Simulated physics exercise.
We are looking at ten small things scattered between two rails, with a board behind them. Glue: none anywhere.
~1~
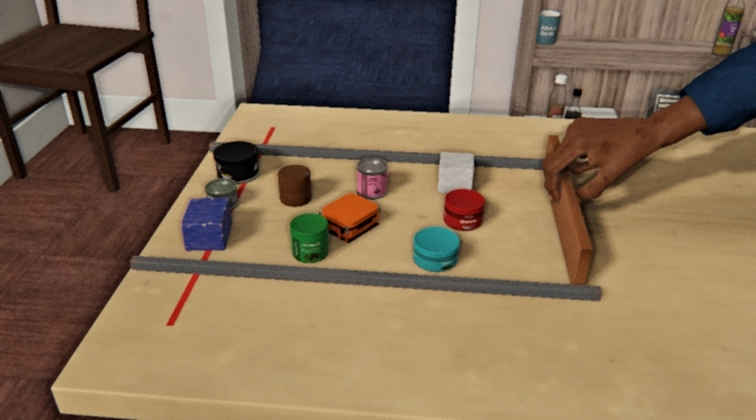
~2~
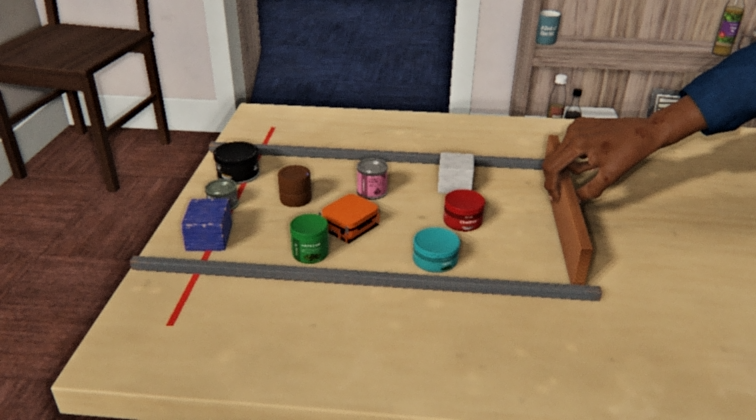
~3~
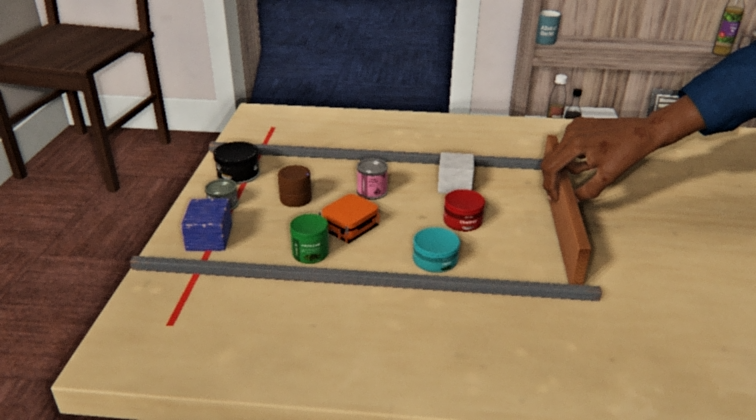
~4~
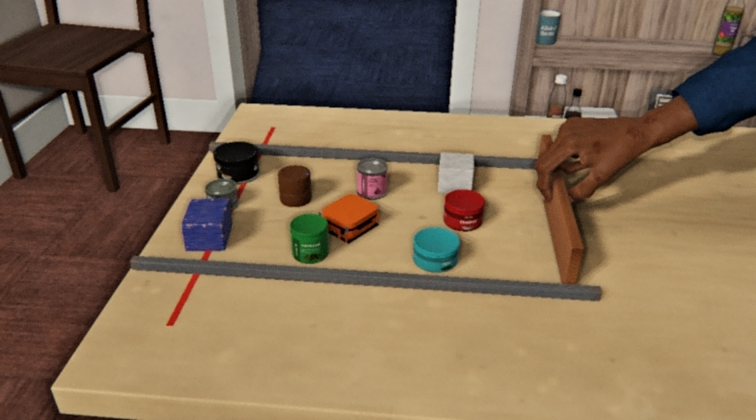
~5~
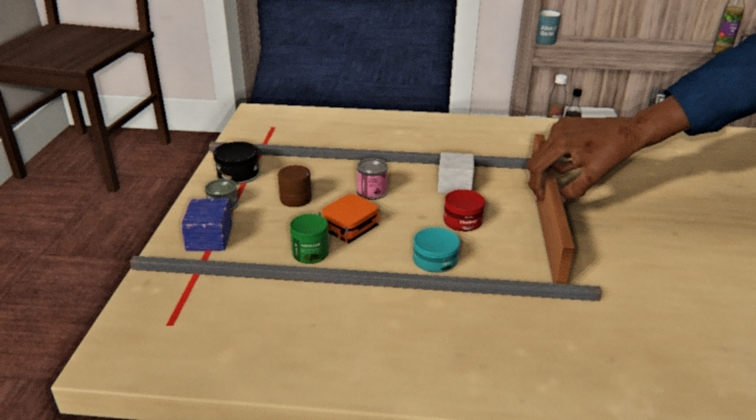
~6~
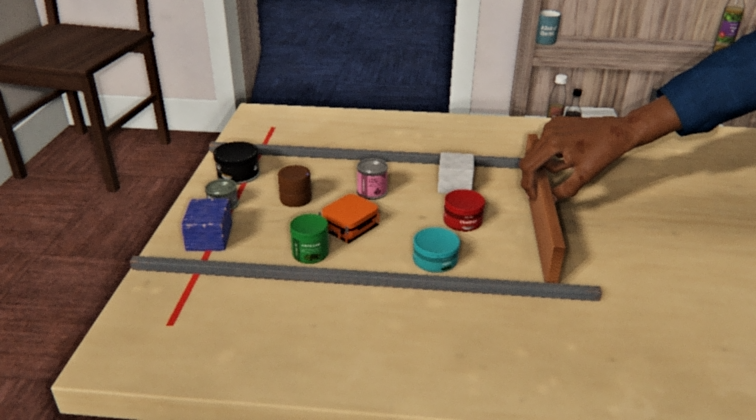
The footage shows ten small containers and blocks scattered between two grey rails on a wooden table, while a hand at the right holds a brown board upright and slides it slightly left, the objects staying still.
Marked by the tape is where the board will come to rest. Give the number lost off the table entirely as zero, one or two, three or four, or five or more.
Lost off the table: One or two.
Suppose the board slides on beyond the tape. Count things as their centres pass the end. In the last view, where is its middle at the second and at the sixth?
At the first moment about (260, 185), at the next about (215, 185).
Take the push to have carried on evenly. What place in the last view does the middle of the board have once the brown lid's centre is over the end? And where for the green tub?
Its middle is around (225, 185) and around (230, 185).
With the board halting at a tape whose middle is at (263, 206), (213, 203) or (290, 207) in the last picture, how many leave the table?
So, one try after another, the floor gets 0, then 5, then 0.
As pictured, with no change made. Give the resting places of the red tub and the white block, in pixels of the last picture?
Red tub: About (213, 194); white block: About (234, 159).
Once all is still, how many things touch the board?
At rest, 4 are in contact.
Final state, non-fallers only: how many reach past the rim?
Result: 4.
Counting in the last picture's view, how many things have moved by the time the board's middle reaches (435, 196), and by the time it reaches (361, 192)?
That gives 3 for the first and 7 for the second.
Soon after, none off yet; black pot at rest near (237, 163); grey pot at rest near (222, 196); blue block at rest near (208, 225).
At rest, the number that fall off is one or two; fallen, blue block and grey pot.
